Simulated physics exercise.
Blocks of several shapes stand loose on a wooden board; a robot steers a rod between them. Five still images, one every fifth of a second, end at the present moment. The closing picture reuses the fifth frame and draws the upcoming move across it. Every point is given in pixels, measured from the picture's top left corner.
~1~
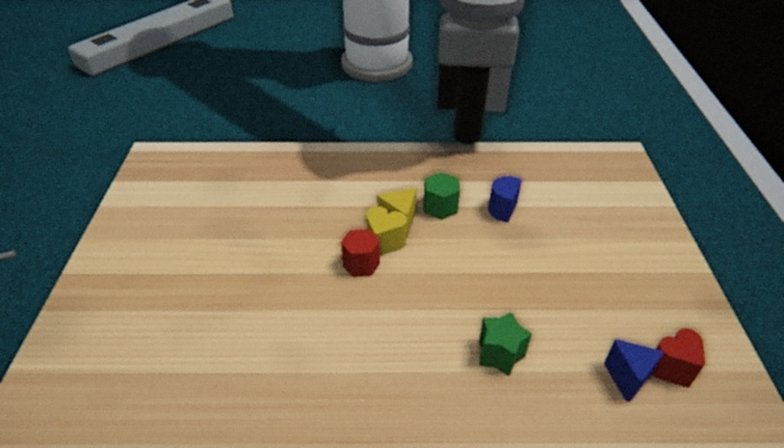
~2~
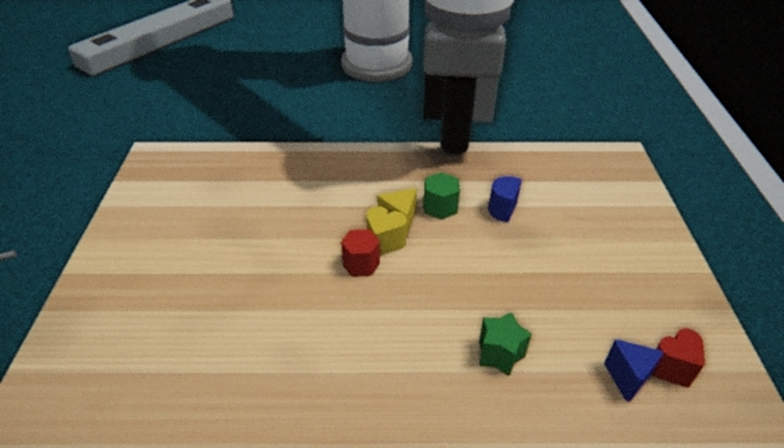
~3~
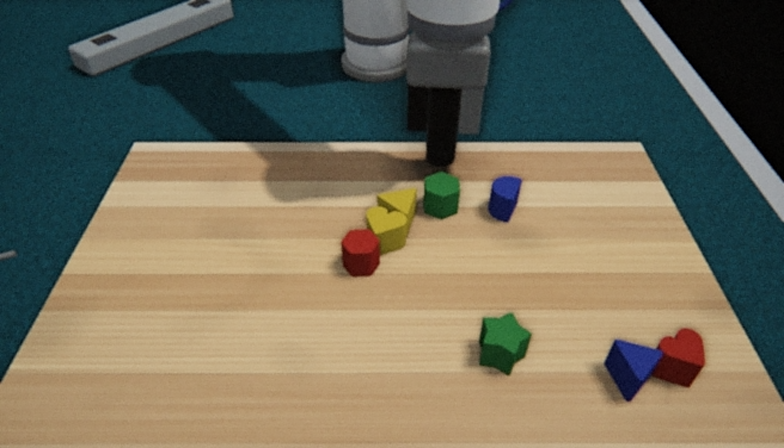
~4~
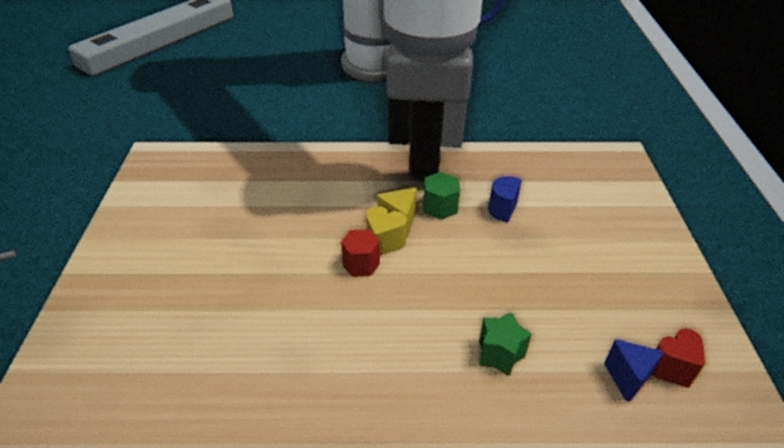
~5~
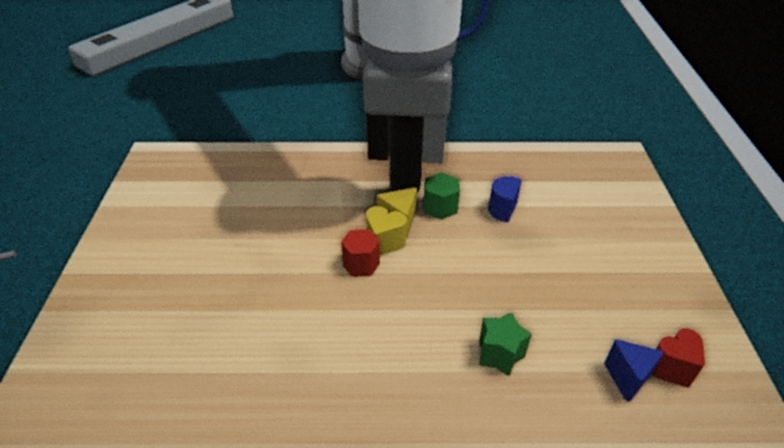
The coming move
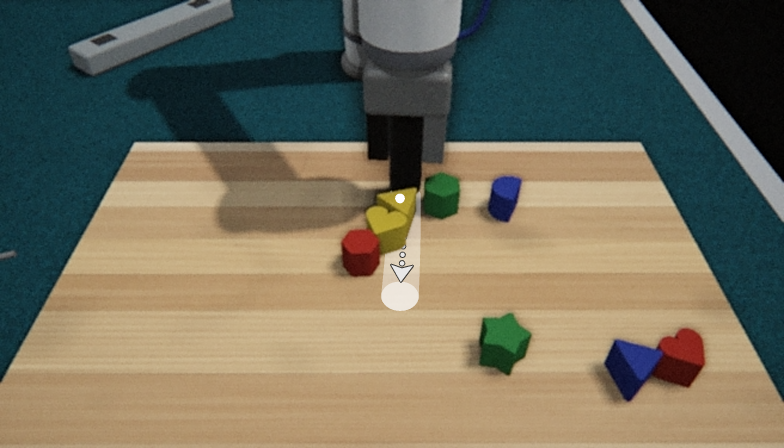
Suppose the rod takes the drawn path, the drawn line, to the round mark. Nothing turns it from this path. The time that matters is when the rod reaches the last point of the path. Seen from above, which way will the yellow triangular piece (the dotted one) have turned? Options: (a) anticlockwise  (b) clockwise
I choose a.
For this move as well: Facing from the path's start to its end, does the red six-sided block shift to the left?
No, it doesn't check out.
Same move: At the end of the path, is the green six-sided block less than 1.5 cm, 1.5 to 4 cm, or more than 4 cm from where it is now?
Travel: Within 1.5 cm.
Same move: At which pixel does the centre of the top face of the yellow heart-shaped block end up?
Its top centre lands on (358, 262).
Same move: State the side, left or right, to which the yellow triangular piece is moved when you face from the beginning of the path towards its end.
To the path's left.
The line goes from (405, 195) directly to (400, 296); the dot is on the yellow triangular piece.
One third of the way, rod (404, 218); red six-sided block (353, 243); yellow heart-shaped block (385, 227), turned 40° clockwise; yellow triangular piece (415, 222), turned 15° clockwise.
Two thirds of the way, rod (403, 251); red six-sided block (331, 255); yellow heart-shaped block (368, 250), turned 85° clockwise; yellow triangular piece (428, 250), turned 40° anticlockwise.
At the end, rod (400, 289); red six-sided block (324, 256); yellow heart-shaped block (358, 262), turned 135° clockwise; yellow triangular piece (436, 258), turned 65° anticlockwise; green six-sided block unmoved.
